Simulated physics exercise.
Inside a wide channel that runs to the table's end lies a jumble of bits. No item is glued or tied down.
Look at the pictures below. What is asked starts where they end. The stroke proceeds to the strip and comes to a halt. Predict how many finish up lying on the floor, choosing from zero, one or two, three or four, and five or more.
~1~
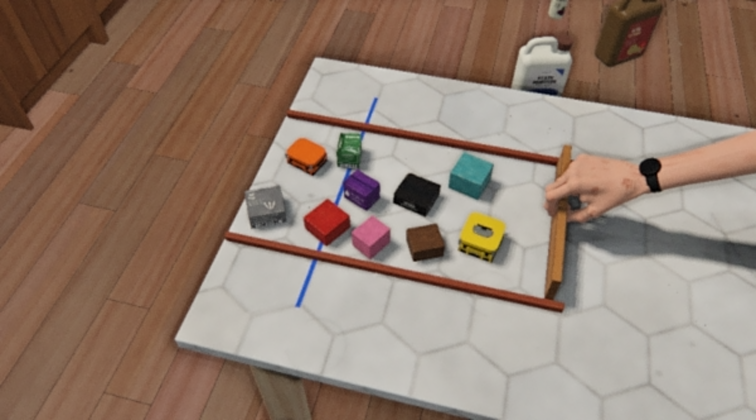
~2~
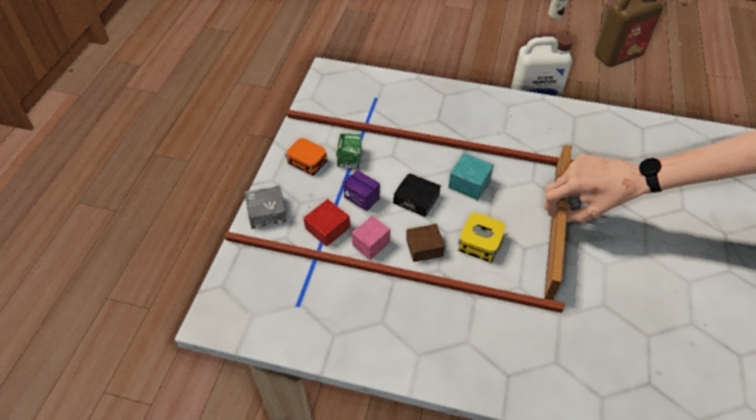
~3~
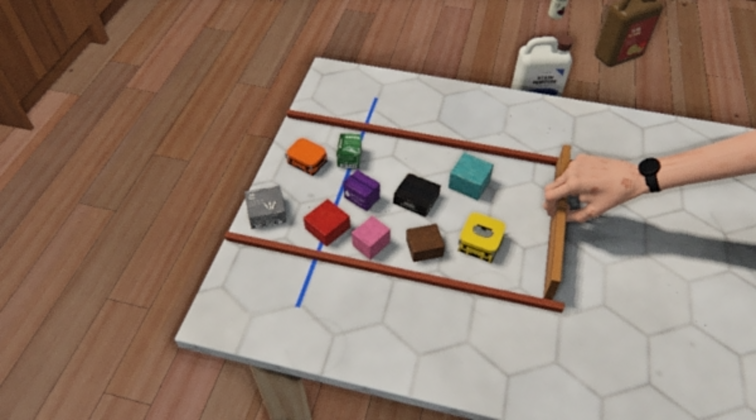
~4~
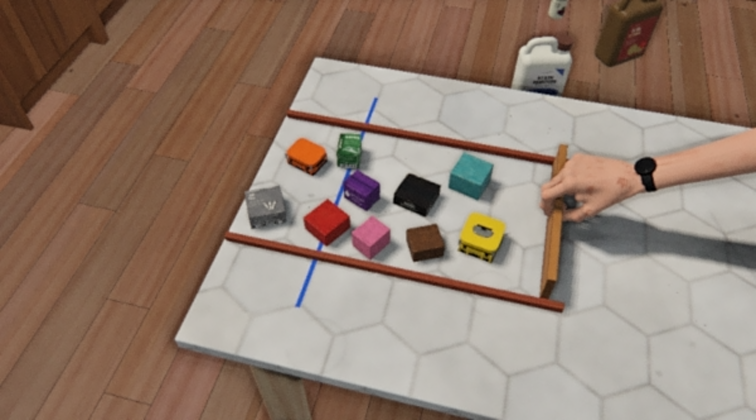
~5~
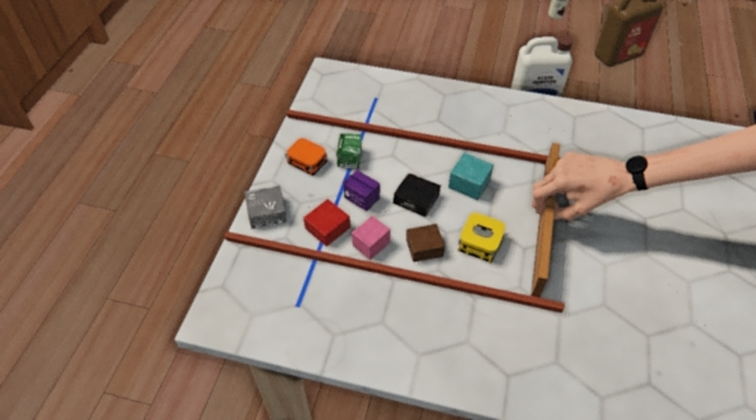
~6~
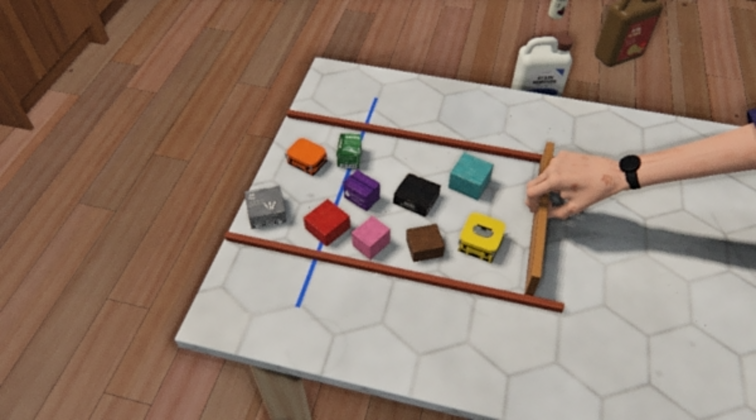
My prediction is one or two.
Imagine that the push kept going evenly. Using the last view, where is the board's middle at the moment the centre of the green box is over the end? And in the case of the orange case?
First near (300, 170), second near (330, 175).
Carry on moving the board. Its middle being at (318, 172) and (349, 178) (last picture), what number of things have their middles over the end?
In that order, 4 and 1.
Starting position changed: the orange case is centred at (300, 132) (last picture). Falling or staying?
From that start, the object then is safe.
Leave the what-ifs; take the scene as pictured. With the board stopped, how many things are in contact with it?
It's touching 3 at the end.
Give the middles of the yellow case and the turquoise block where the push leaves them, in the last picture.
The yellow case stops around (315, 206); the turquoise block around (336, 154).
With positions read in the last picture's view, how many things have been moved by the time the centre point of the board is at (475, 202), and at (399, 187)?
Counts: 3 / 8.
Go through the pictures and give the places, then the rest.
The first frame shows grey box (266, 207); orange case (307, 157); green box (349, 151); board (559, 218); tape (342, 188).
The second frame shows orange case (307, 157); pink block (371, 238).
The third frame shows green box (349, 151); purple box (362, 190).
The fourth frame shows grey box (266, 207); turquoise block (471, 176).
The fifth frame shows orange case (307, 157); red block (327, 223).
The sixth frame shows grey box (266, 207); orange case (307, 157); green box (349, 151); board (540, 215); tape (342, 188).
A little later, none off yet; grey box at rest near (266, 207); orange case at rest near (307, 157); green box at rest near (349, 151).
When it is over, the number that fall off is one or two; down, grey box.
